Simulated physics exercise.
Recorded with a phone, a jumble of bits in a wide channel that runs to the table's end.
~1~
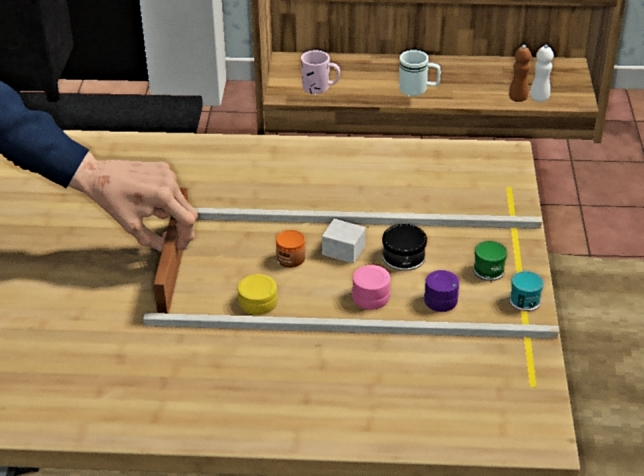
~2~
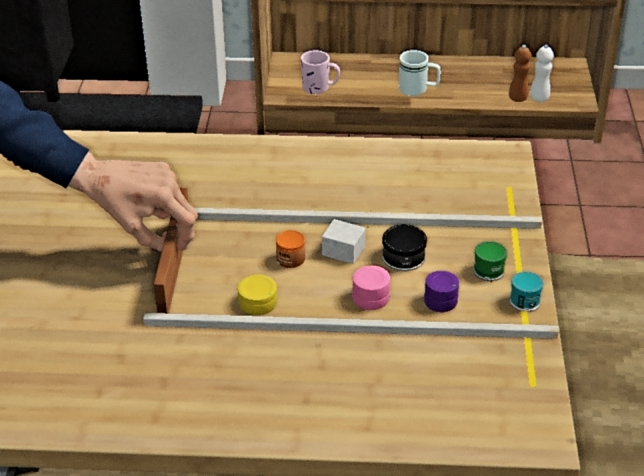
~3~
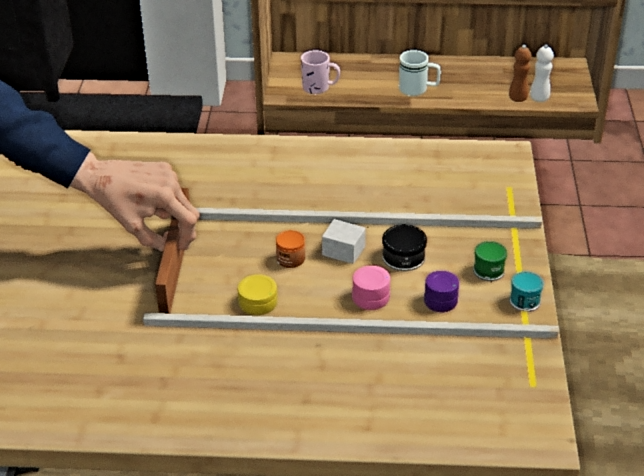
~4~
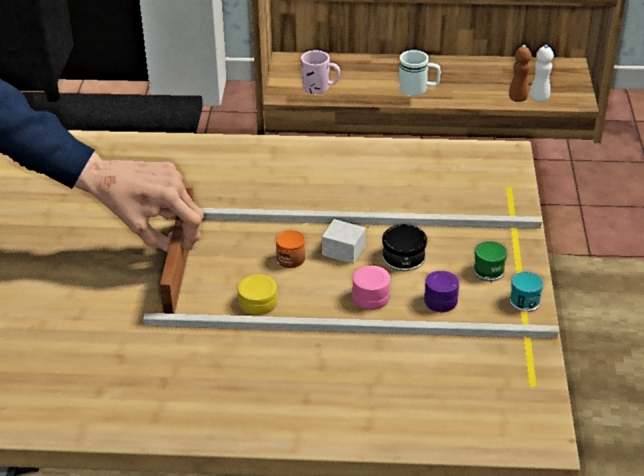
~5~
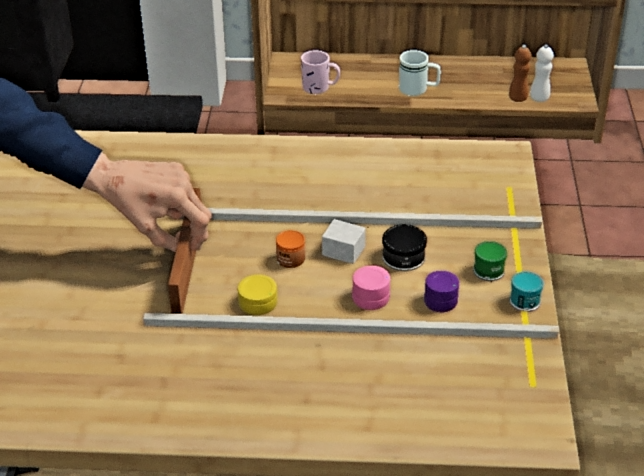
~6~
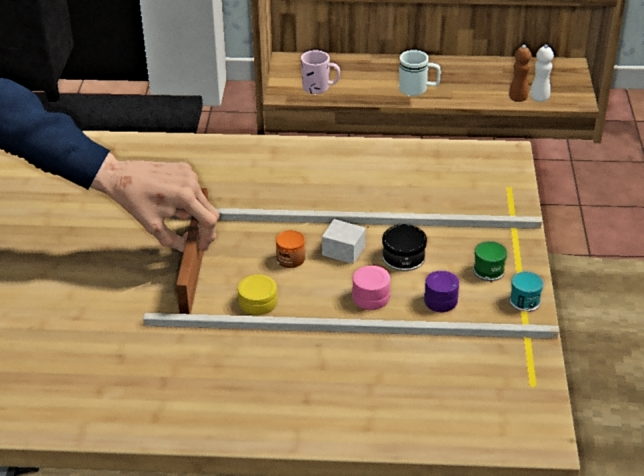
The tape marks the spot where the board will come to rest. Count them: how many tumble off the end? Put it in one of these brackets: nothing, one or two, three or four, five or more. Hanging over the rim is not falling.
Bracket: Three or four.
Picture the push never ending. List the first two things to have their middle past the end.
The turquoise pot, then the black pot.
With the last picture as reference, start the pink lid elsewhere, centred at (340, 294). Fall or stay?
The pink lid drops off.
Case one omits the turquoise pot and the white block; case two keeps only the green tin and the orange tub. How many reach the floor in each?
First try 2, second try 3.
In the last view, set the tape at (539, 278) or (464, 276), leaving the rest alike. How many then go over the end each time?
First try 8, second try 0.
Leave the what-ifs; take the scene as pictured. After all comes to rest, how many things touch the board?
Count: 4.
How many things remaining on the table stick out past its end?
That comes to 3 of them.
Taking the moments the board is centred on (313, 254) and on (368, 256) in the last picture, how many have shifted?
One spot: 3. Other spot: 6.
A little later, none off yet; turquoise pot at rest near (526, 292); green tin at rest near (490, 261); purple lid at rest near (442, 291).
When it is over, the number that fall off is three or four; down, black pot, purple lid, green tin and turquoise pot.
